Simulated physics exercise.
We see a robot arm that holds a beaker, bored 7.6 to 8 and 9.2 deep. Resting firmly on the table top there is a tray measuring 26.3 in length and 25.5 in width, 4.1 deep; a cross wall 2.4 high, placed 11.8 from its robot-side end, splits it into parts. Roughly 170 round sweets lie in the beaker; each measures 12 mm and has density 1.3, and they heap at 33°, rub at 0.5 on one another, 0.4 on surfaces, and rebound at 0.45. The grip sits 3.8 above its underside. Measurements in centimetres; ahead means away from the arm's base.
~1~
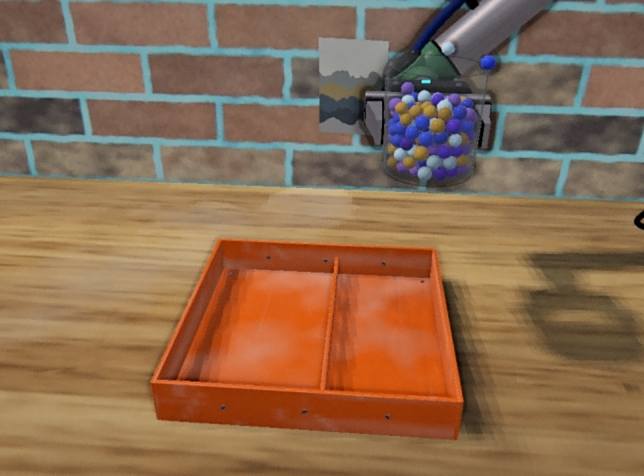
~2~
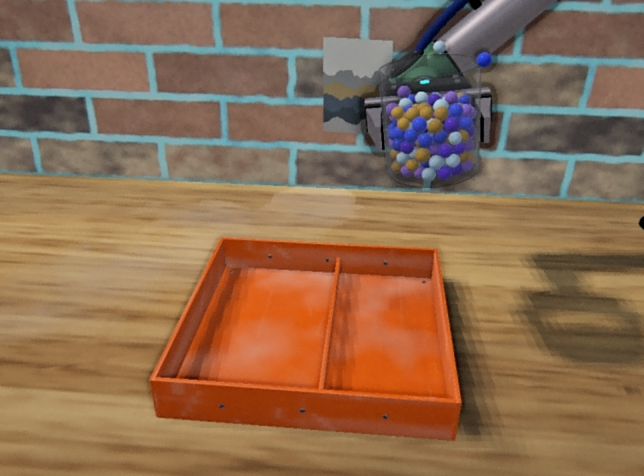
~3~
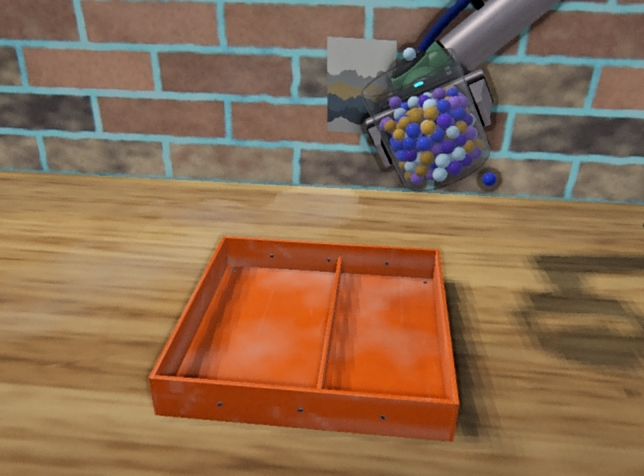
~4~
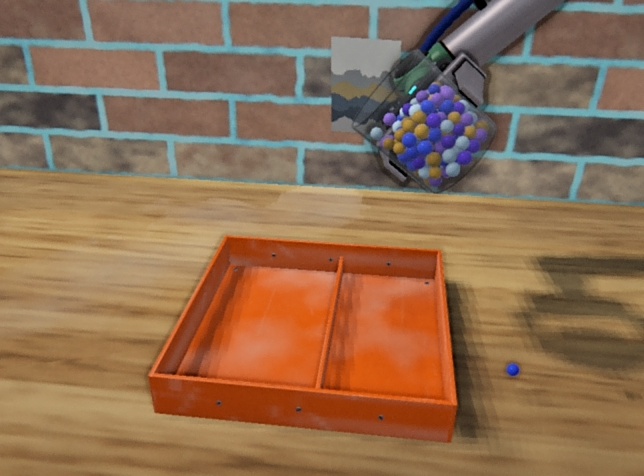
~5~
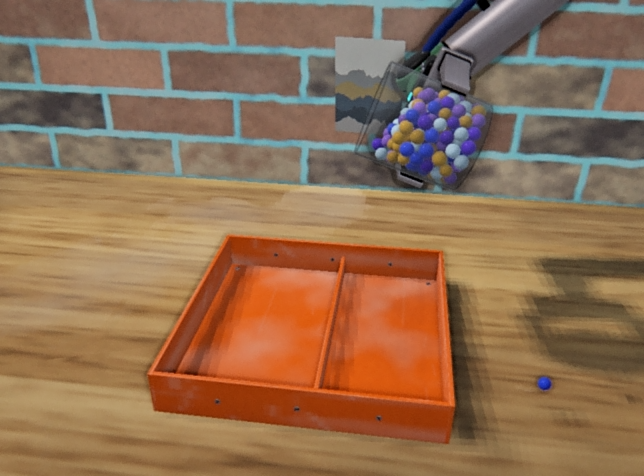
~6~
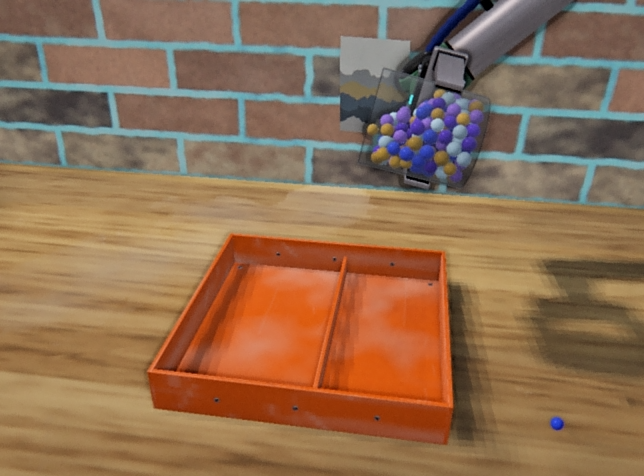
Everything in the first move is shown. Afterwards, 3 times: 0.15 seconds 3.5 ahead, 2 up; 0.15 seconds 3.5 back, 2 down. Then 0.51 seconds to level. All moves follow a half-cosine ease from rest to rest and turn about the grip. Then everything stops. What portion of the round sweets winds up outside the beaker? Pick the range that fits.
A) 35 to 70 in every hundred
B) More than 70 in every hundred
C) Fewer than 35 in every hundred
35 to 70 in every hundred (A).
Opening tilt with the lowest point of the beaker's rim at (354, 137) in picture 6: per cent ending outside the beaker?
Roughly 20 per cent.
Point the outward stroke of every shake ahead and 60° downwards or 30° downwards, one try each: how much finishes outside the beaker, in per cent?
Roughly 5 per cent, then 35 per cent.
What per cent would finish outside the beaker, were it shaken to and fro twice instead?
It would come to around 45 %.
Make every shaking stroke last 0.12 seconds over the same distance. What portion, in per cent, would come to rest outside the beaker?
Then about 75 per cent.
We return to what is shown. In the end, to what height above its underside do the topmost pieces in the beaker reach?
I'd say close to 5.5 cm.
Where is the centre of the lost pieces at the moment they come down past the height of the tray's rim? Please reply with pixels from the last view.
Their middle lies around (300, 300).
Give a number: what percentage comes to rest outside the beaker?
Roughly 60 percent.
Then, 0.56 s later, tilted 78° forward, highest piece 25 above the table; 101 in the beaker, 39 in the far-side part, 5 in the robot-side part, 1 on the table or floor, 24 in flight or on a rim.
Then, 1.13 s later, tilted 45° forward, highest piece 26 above the table; 81 in the far-side part, 71 in the beaker, 16 in the robot-side part, 2 on the table or floor.
Then, 1.61 s later, level, highest piece 26 above the table; 81 in the far-side part, 71 in the beaker, 16 in the robot-side part, 2 on the table or floor.
Then, 2.66 s later, level, highest piece 26 above the table; 81 in the far-side part, 71 in the beaker, 16 in the robot-side part, 2 on the table or floor.
At rest, 81 in the far-side part, 71 in the beaker, 16 in the robot-side part, 2 on the table or floor. That is 58 % outside the beaker.
